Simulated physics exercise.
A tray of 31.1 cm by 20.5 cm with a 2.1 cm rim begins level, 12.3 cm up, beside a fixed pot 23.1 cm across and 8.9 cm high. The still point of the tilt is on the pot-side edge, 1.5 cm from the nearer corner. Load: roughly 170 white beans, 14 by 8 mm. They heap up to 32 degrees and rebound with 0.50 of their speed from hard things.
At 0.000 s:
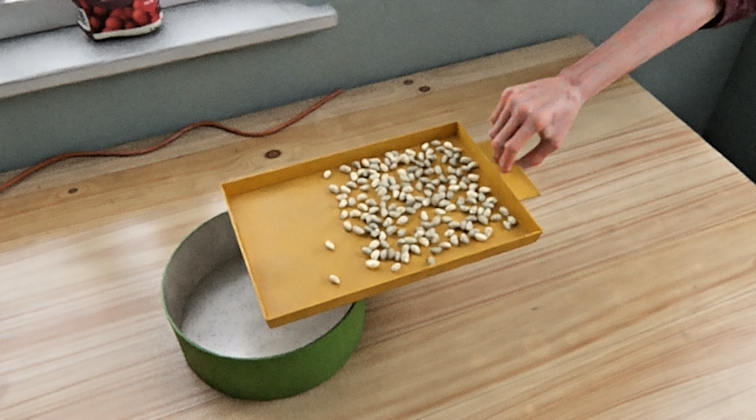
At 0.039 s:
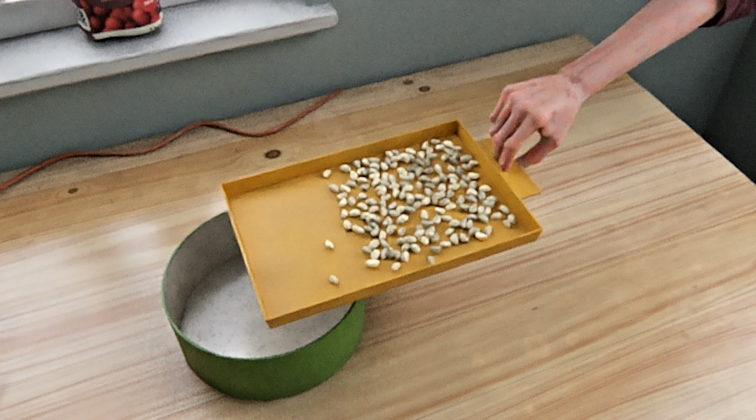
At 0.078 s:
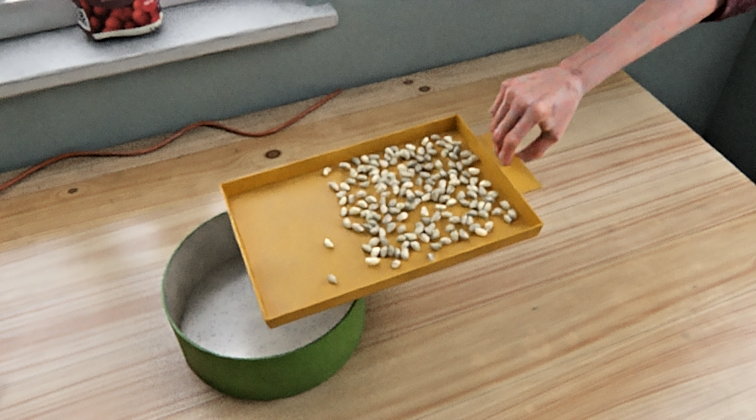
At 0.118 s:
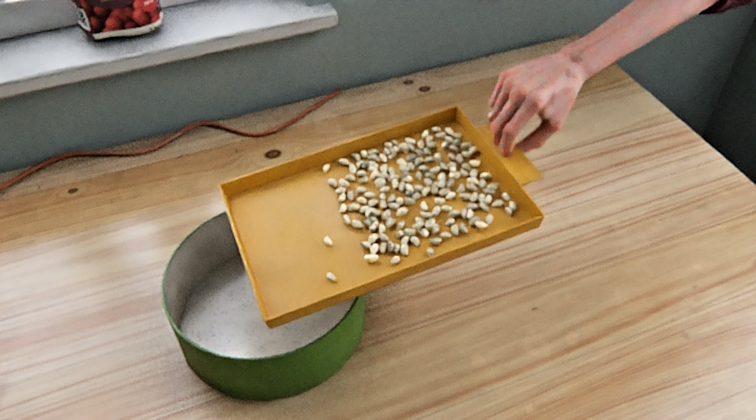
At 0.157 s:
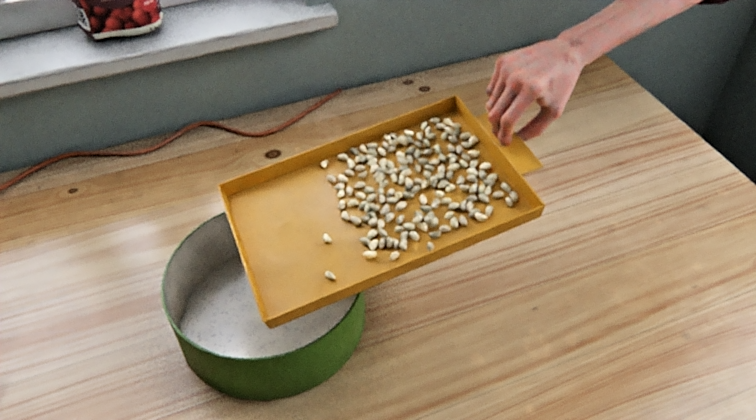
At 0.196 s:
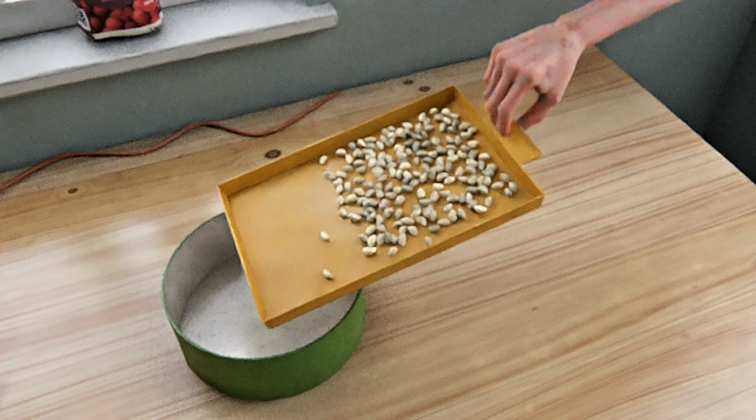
A shallow yellow tray scattered with white beans tilts gradually as a hand at its right end raises that side, while its left end stays above a green round pot on a wooden table and the beans barely shift.
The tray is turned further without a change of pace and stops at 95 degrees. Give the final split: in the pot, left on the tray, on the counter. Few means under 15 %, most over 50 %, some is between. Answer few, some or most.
In the pot: Most; left on the tray: Few; on the counter: Few.
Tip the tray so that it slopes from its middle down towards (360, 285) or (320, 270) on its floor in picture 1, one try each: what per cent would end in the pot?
About 0 and 25 per cent.
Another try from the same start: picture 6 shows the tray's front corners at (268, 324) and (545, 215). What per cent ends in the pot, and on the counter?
Pot 0, counter 95.
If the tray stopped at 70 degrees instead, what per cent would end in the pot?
Then about 45 per cent.
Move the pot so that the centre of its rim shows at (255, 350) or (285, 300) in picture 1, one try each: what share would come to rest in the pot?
About 60 and 70 per cent.
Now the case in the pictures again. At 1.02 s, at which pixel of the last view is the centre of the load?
Around (231, 292).
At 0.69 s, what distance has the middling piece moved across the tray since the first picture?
Some 16 cm.
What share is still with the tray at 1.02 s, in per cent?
About 45 per cent.
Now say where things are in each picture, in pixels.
In the first picture, tray tilt 0 degrees, front corners at (268, 317) and (539, 229); middle of the pieces at (419, 199); pot at (264, 272).
In the second picture, tray tilt 1 degrees, front corners at (268, 317) and (539, 228); middle of the pieces at (419, 198).
In the third picture, tray tilt 2 degrees, front corners at (267, 317) and (540, 223); middle of the pieces at (419, 194).
In the fourth picture, tray tilt 5 degrees, front corners at (266, 317) and (541, 214), lowest corner left front; middle of the pieces at (419, 189).
In the fifth picture, tray tilt 8 degrees, front corners at (265, 318) and (541, 204), lowest corner left front; middle of the pieces at (418, 182).
In the sixth picture, tray tilt 11 degrees, front corners at (264, 318) and (540, 194), lowest corner left front; middle of the pieces at (417, 175); pot at (264, 272). The tray's pace is about 80 degrees a second.
After 0.69 s, tilt 51 degrees; the tray holds 100 %, the pot 0 %.
Then, at 1.02 s, tilt 78 degrees; the tray holds 45 %, the pot 45 %.
Then, at 1.44 s, tilt 95 degrees; the tray holds 20 %, the pot 70 %.
At rest (3.0 s), pot 90 %, tray 0 %, counter 10 %.
